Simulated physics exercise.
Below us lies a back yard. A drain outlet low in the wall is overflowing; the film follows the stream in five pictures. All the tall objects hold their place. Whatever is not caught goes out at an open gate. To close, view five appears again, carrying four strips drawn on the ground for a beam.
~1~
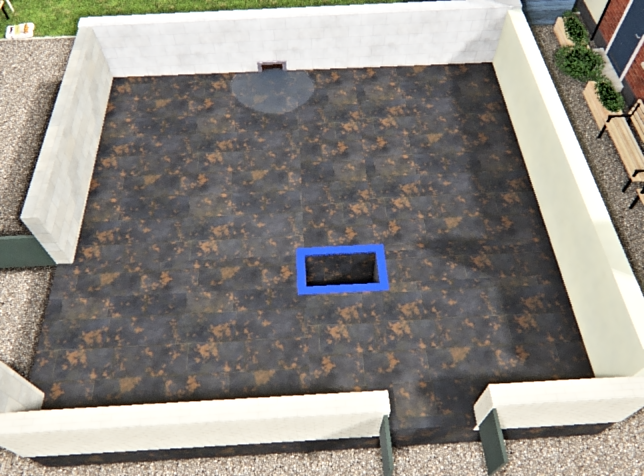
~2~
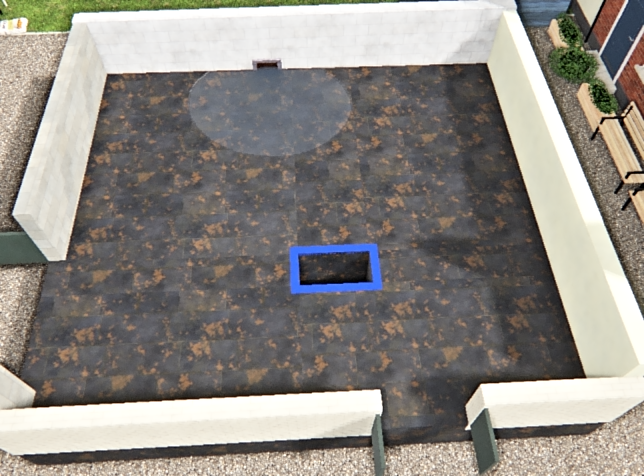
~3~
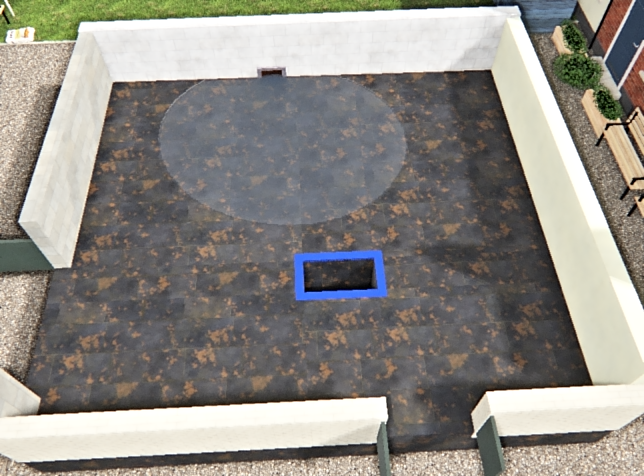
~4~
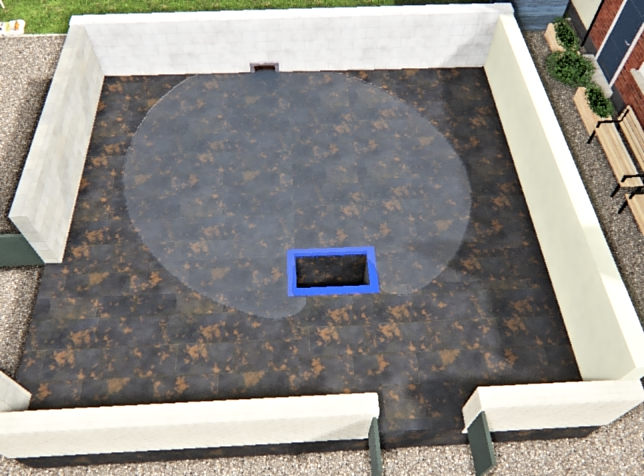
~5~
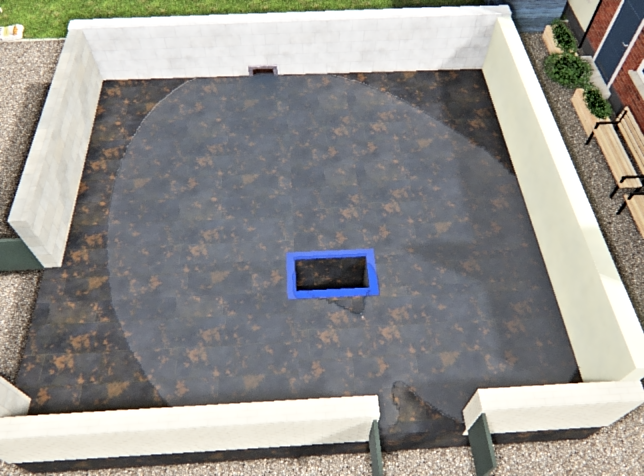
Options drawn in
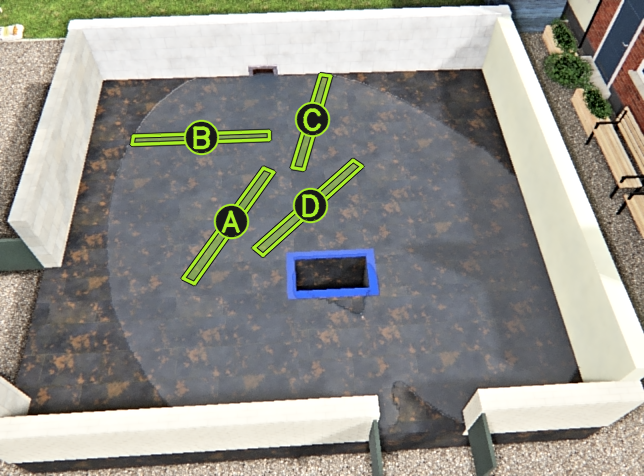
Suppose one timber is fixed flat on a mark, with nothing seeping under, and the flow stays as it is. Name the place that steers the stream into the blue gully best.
C.
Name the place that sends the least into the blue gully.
D.
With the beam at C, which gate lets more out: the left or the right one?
The right gate.
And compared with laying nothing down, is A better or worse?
It is worse.
In lime, A from (188, 280) to (268, 170); B from (132, 140) to (269, 135); C from (297, 168) to (325, 75); D from (258, 251) to (357, 163).
With A, about 17 % of the stream goes into the blue gully, about 81 % out by the gates.
With B, about 14 % of the stream goes into the blue gully, about 81 % out by the gates.
With C, about 23 % of the stream goes into the blue gully, about 73 % out by the gates.
With D, about 6 % of the stream goes into the blue gully, about 92 % out by the gates.
